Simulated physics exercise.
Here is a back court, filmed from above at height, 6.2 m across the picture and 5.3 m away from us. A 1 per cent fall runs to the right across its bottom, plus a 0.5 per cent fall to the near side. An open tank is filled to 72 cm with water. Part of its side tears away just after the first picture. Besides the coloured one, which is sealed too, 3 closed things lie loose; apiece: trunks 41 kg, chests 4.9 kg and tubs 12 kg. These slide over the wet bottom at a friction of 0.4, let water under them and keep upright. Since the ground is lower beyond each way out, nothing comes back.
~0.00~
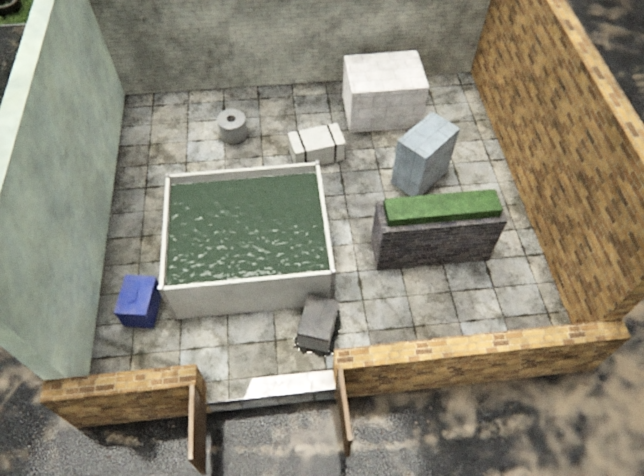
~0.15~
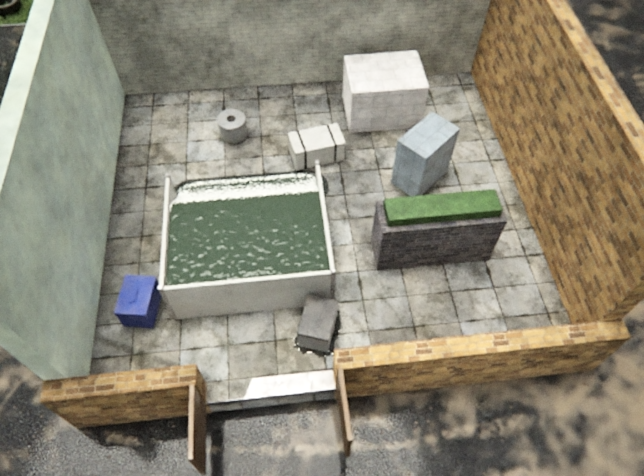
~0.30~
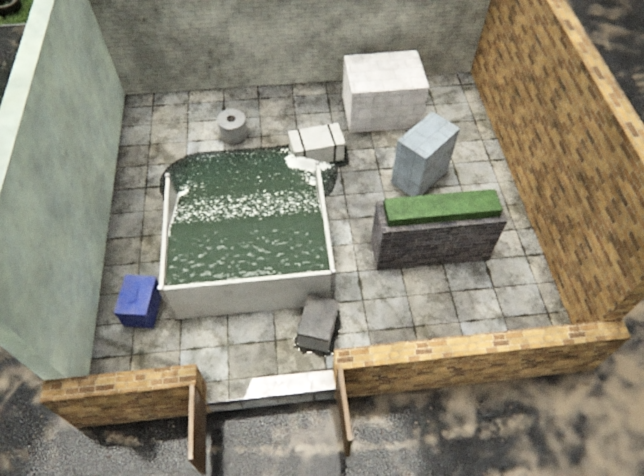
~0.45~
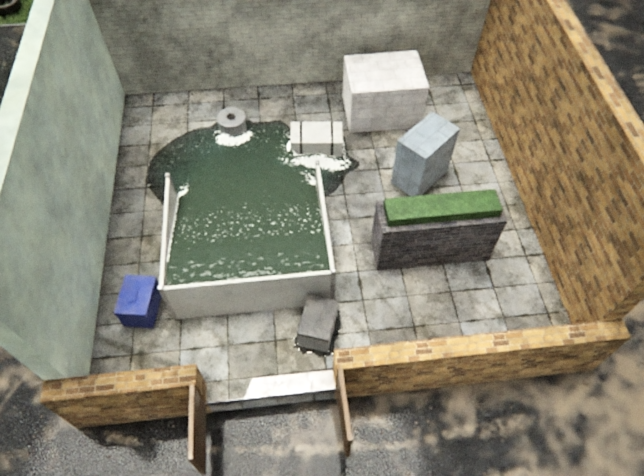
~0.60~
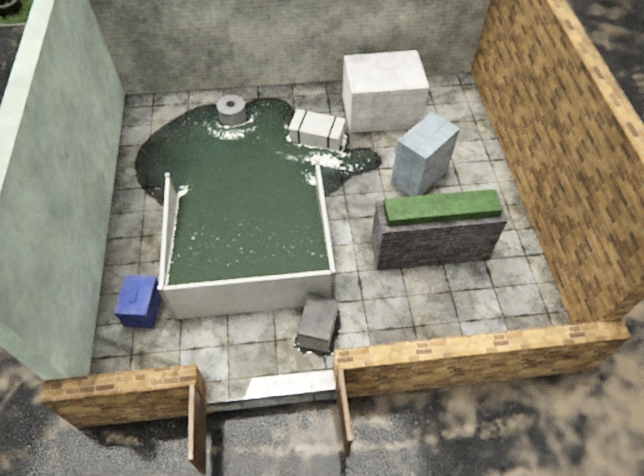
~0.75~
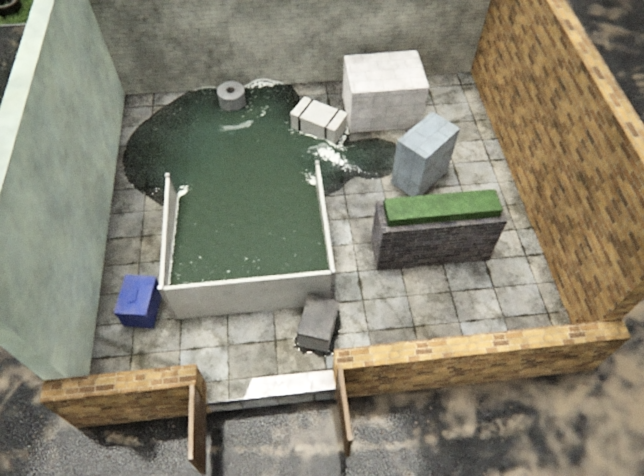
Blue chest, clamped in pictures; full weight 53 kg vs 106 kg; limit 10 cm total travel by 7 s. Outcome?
Heavier only.
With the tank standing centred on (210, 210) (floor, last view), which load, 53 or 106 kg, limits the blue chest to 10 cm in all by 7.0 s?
In that case the lighter mass suffices.
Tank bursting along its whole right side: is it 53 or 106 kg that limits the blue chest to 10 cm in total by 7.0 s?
So the lighter choice.
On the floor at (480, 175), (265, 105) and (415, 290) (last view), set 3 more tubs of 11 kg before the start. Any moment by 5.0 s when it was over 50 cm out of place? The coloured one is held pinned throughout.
First one went beyond, second went beyond, third stayed within.
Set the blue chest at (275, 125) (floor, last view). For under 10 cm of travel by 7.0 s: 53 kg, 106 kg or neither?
Going by the scene, both weights fall short.
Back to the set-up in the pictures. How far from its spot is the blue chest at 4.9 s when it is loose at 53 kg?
About 50 cm.
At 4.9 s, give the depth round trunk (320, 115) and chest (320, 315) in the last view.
Roughly 10 and 1 cm.
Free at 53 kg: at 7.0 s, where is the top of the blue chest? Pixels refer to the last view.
About (157, 334).
After 1.4 s the blue chest would be 0 cm from its start with 53 kg and 0 cm from its start with 106 kg; 0 cm of water round it then.
After 3.1 s the blue chest would be 0 cm from its start with 53 kg and 0 cm from its start with 106 kg; 0 cm of water round it then.
After 4.9 s the blue chest would be 48 cm from its start with 53 kg and 0 cm from its start with 106 kg; 13 cm of water round it then.
After 7.0 s the blue chest would be 65 cm from its start with 53 kg and 0 cm from its start with 106 kg; 10 cm of water round it then.
